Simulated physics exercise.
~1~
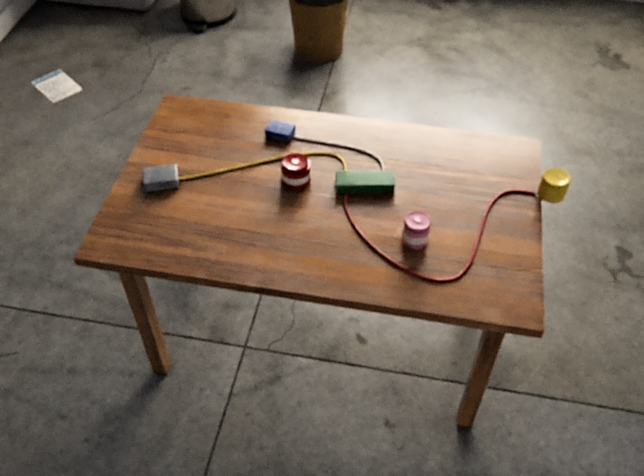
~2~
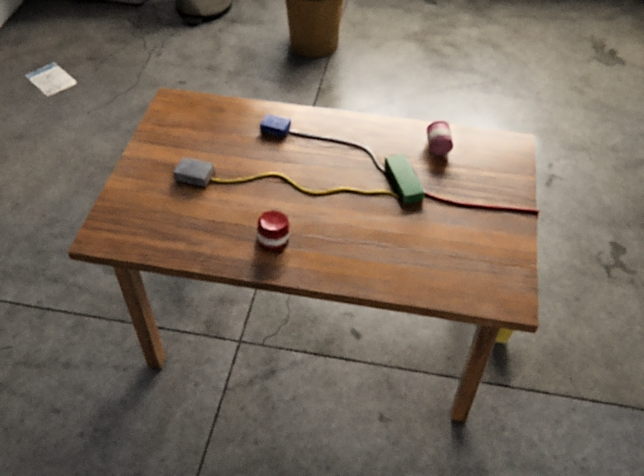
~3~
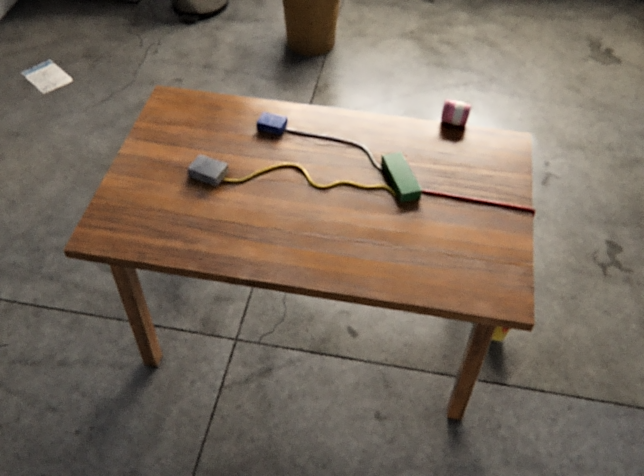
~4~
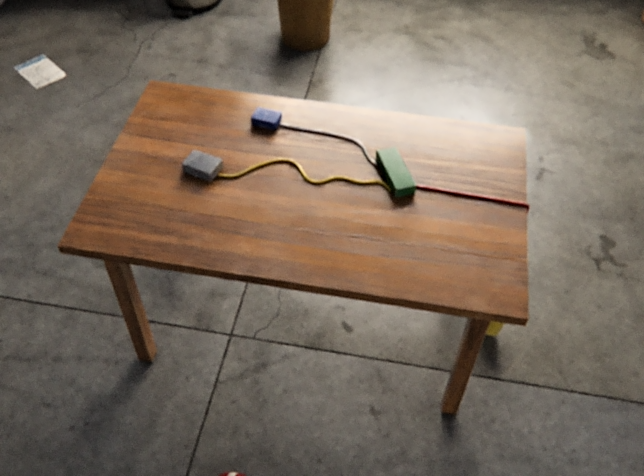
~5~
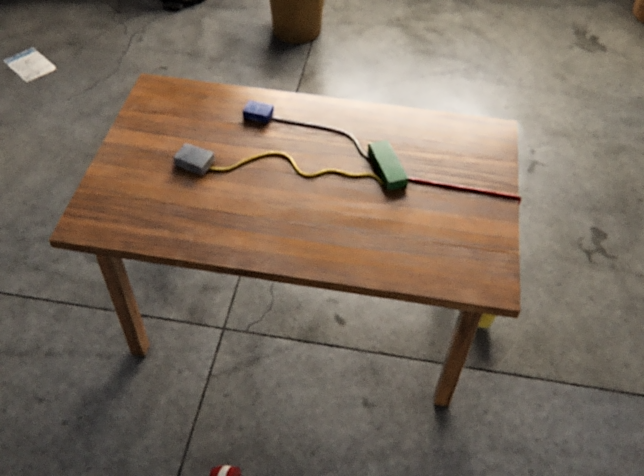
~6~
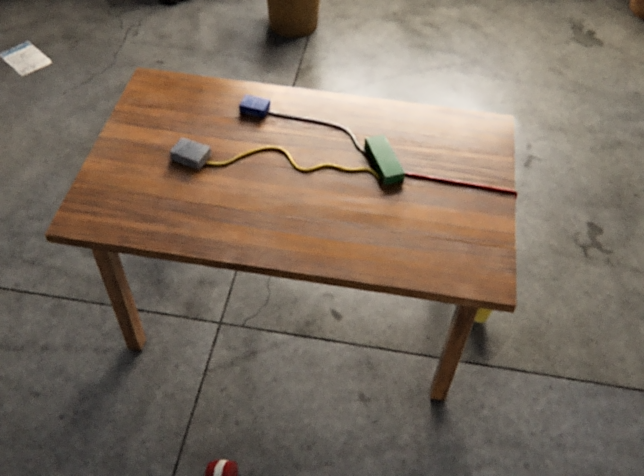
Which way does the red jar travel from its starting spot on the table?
The red jar moves down, toward the near edge of the table, and ends up on the floor below it.
A yellow cylinder drops off the table, two jars follow, and the green block stays on.
